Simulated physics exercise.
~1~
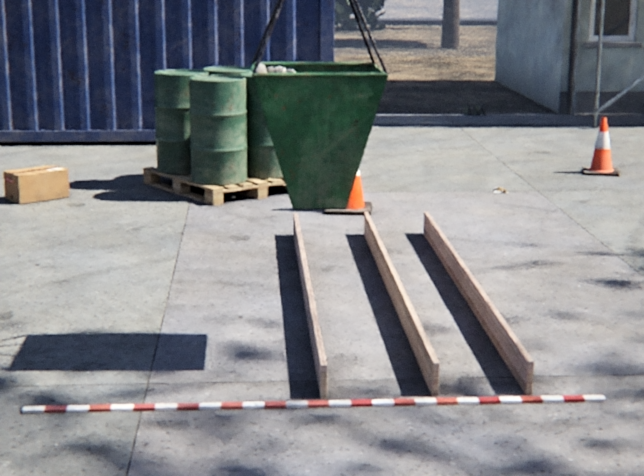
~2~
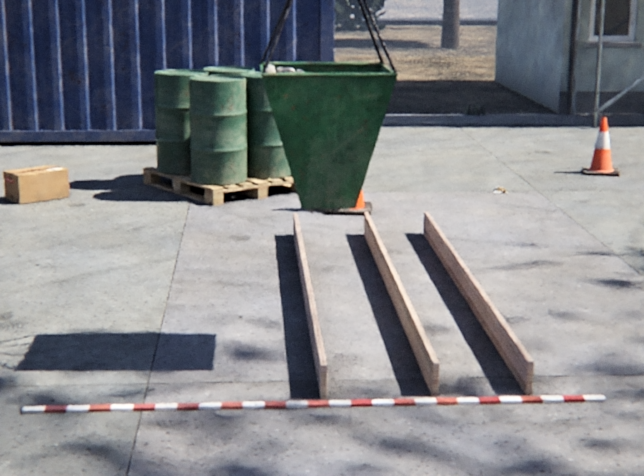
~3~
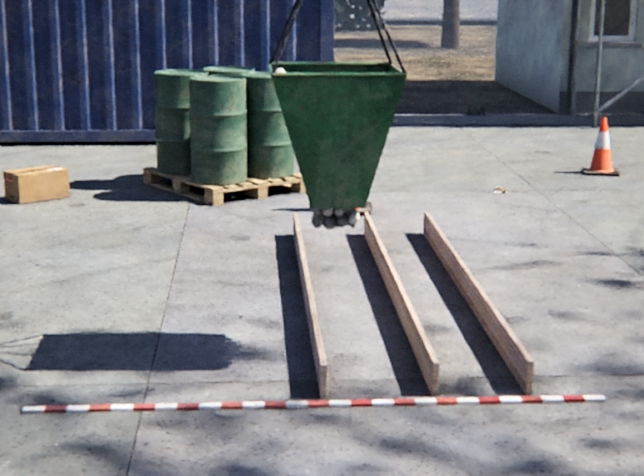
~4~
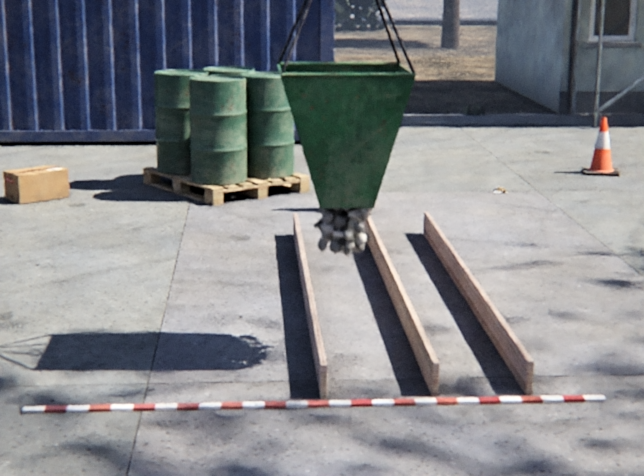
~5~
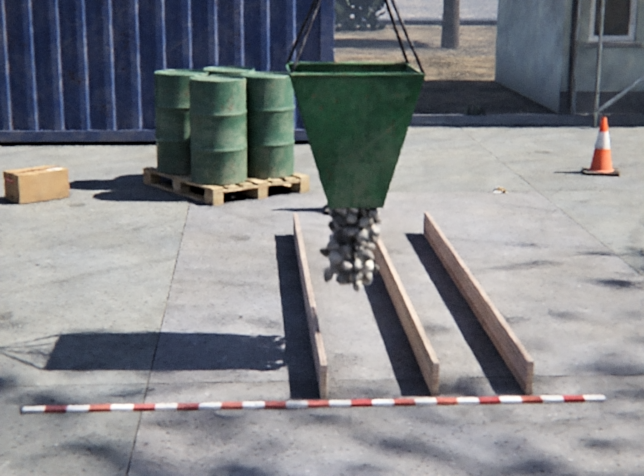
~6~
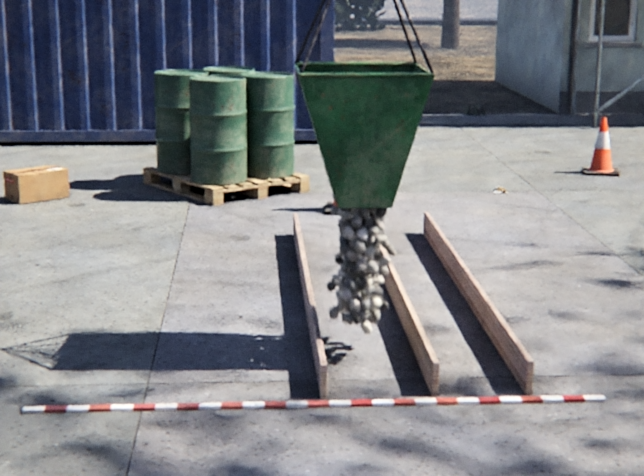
A green, tapered skip hanging from dark lines slides steadily to the right without swinging, and rounded grey stones emerge from its underside, dropping in a lengthening clump. Below it, three wooden boards lie on a sunlit concrete yard, with a red-and-white striped staff across the foreground. The fixed, slightly raised view also shows green drums on a pallet, a cardboard-coloured box, orange cones and a blue container behind.
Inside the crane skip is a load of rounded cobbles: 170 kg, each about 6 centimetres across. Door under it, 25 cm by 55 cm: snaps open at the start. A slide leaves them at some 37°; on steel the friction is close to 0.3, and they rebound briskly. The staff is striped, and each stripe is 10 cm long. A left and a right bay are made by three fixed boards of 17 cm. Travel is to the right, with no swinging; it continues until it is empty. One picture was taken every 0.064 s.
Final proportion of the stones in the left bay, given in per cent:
About 54 per cent.
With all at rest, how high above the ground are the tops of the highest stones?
Height at rest: Around 20 cm.
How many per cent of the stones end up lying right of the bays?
About 0 percent of the load.
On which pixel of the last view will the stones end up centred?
Around (408, 341).
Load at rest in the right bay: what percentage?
45 %.
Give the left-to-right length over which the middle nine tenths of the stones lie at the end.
It covers roughly 90 centimetres from left to right.
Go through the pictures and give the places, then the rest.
In the first frame, the outlet is at (320, 198); nothing has dropped yet.
In the second frame, the outlet is at (329, 198); 3 % is out.
In the third frame, the outlet is at (338, 198); 8 % is out, the lowest stones still above the boards at (334, 218), 72 cm up.
In the fourth frame, the outlet is at (347, 198); 16 % is out, the lowest stones still above the boards at (345, 245), 58 cm up.
In the fifth frame, the outlet is at (356, 198); 25 % is out, the lowest stones still above the boards at (353, 279), 40 cm up.
In the sixth frame, the outlet is at (365, 198); 33 % is out, the lowest stones still above the boards at (360, 314), 21 cm up.
Then, 0.4 s after the last picture, 19 % in the crane skip, 68 % falling or lying in the left bay, 12 % falling or lying in the right bay; the stones farthest right are at (460, 341).
Then, 0.8 s after the last picture, 0 % in the crane skip, 54 % falling or lying in the left bay, 46 % falling or lying in the right bay; the stones farthest right are at (495, 343).
Then, 1.4 s after the last picture, 0 % in the crane skip, 54 % falling or lying in the left bay, 46 % falling or lying in the right bay; the stones farthest right are at (511, 350).
Then, 2.3 s after the last picture, 0 % in the crane skip, 54 % falling or lying in the left bay, 46 % falling or lying in the right bay; the stones farthest right are at (510, 347).
Then, 4.2 s after the last picture, 0 % in the crane skip, 54 % in the left bay, 46 % in the right bay; the stones farthest right are at (510, 347).
